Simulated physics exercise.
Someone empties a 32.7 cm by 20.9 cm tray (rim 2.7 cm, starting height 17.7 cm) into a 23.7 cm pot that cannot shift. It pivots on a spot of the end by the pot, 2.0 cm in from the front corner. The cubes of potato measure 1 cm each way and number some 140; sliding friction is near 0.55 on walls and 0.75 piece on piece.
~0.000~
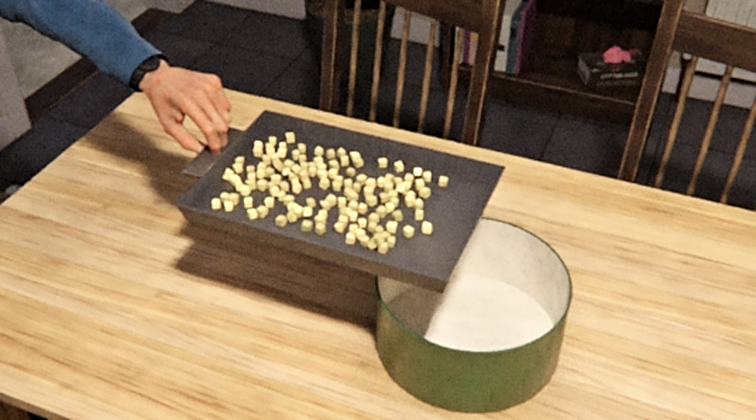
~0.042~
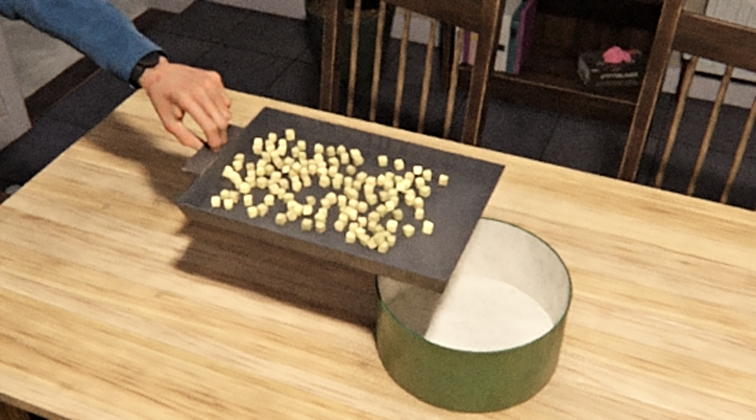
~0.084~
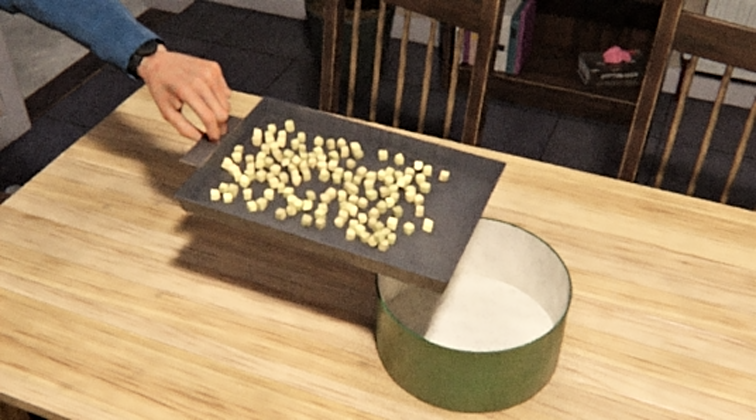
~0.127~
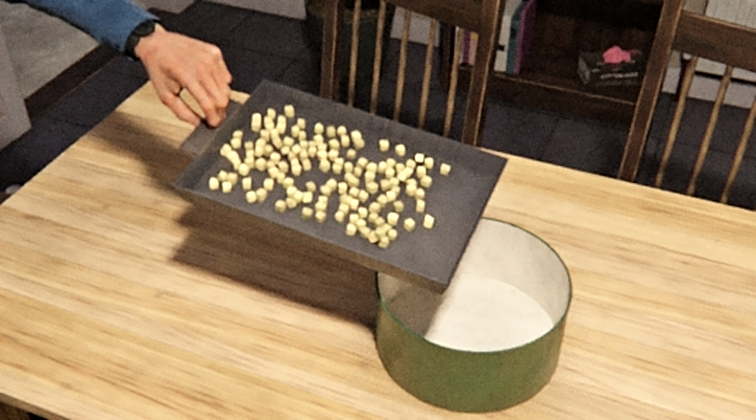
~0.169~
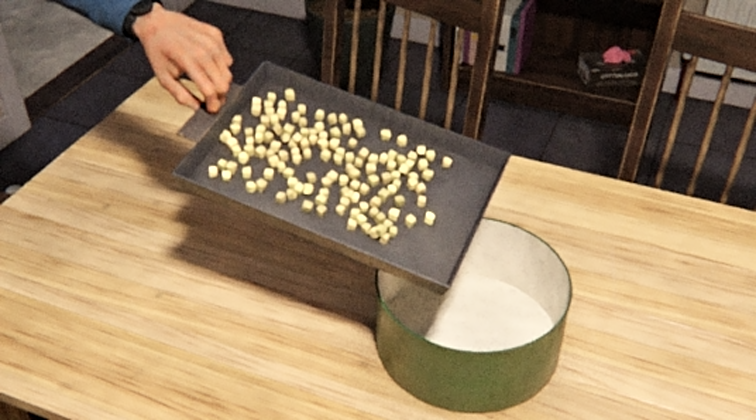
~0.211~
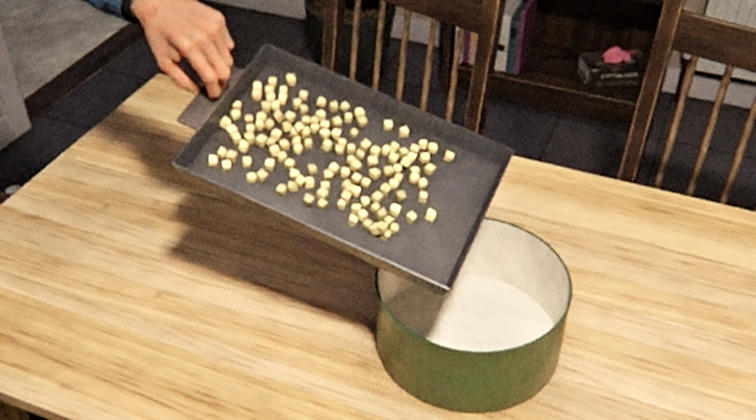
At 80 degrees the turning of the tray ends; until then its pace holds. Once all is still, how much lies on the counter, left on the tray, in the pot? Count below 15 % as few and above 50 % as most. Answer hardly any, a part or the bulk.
Counter: The bulk, tray: Hardly any, pot: Hardly any.
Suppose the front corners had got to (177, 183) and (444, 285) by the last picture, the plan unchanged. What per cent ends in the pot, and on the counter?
Pot 0, counter 90.
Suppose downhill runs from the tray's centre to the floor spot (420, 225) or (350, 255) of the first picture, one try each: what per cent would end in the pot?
Some 60 and 0 per cent.
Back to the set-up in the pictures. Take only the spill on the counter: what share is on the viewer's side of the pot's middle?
About 100 per cent.
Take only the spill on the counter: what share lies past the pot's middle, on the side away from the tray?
Some 100 per cent.
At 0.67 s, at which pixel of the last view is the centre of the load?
Around (428, 255).
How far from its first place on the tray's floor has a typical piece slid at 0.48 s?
About 2 cm.
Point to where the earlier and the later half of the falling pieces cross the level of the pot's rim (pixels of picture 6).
First near (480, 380), later near (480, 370).
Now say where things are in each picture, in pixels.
In the first frame, tray tilt 0 degrees, front corners at (183, 202) and (443, 275); middle of the pieces at (325, 183); pot at (473, 278).
In the second frame, tray tilt 1 degrees, front corners at (183, 200) and (444, 275); middle of the pieces at (324, 181).
In the third frame, tray tilt 3 degrees, front corners at (182, 193) and (444, 276), lowest corner right front; middle of the pieces at (324, 175).
In the fourth frame, tray tilt 8 degrees, front corners at (181, 183) and (445, 278), lowest corner right front; middle of the pieces at (325, 165).
In the fifth frame, tray tilt 12 degrees, front corners at (180, 171) and (446, 280), lowest corner right front; middle of the pieces at (326, 155).
In the sixth frame, tray tilt 17 degrees, front corners at (180, 161) and (447, 283), lowest corner right front; middle of the pieces at (327, 145); pot at (473, 278). The tray's pace is about 115 degrees a second.
After 0.48 s, tilt 48 degrees; the tray holds 100 %, the pot 0 %.
After 0.67 s, tilt 70 degrees; the tray holds 100 %, the pot 0 %.
After 0.97 s, tilt 80 degrees; the tray holds 15 %, the pot 5 %.
In the end, at 2.3 s, counter 85 %, tray 5 %, pot 5 %.
